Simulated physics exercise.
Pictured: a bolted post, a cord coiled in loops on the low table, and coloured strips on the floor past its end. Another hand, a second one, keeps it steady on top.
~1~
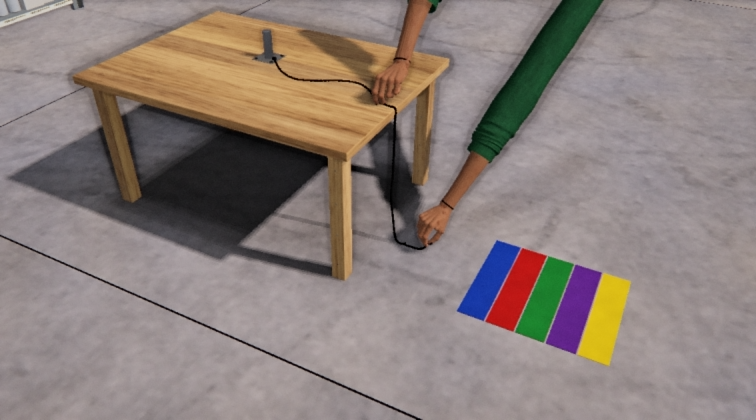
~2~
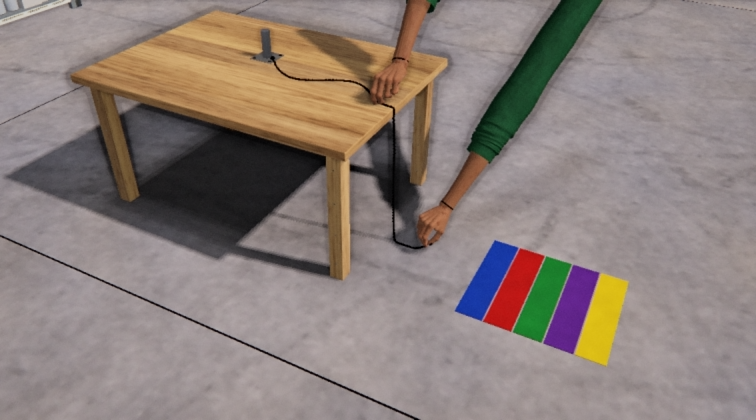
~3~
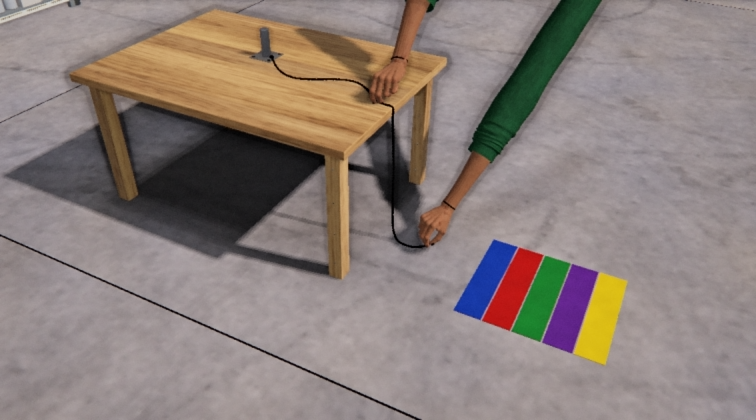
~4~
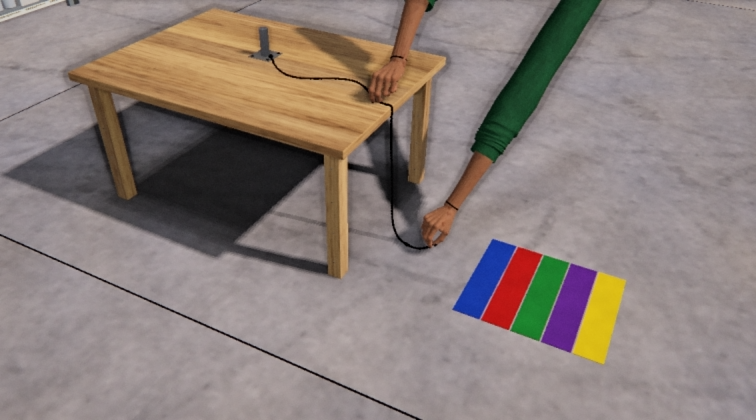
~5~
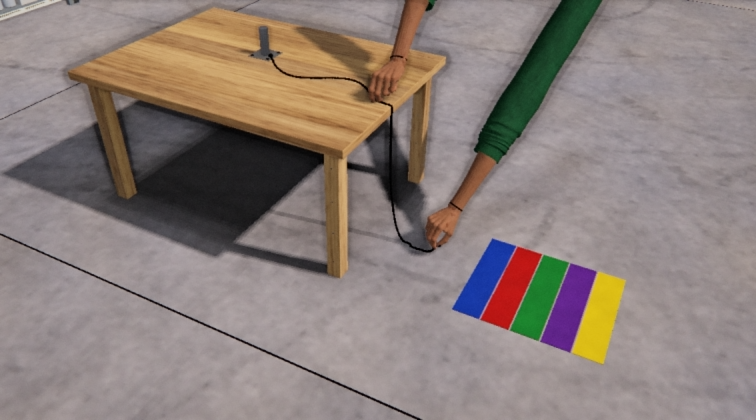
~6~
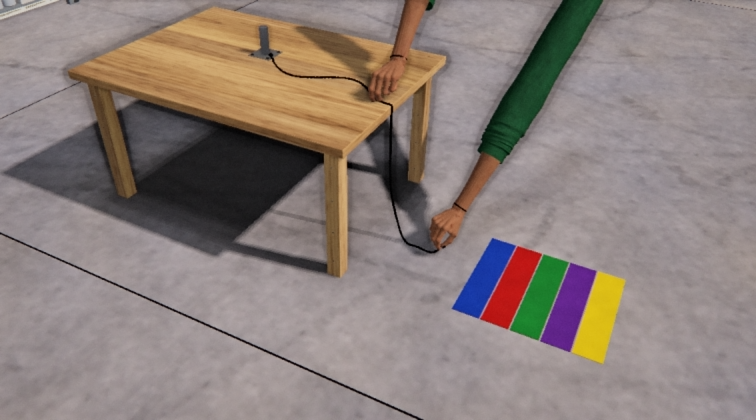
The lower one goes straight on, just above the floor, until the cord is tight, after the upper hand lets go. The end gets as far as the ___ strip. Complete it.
The end gets as far as the green strip.
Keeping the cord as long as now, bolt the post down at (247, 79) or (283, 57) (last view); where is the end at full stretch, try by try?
(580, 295) and (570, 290).
Soon after, end near (503, 268); over blue.
Then, end near (531, 277); over green.
At full stretch, end near (548, 283); over green. It halts on the green strip.
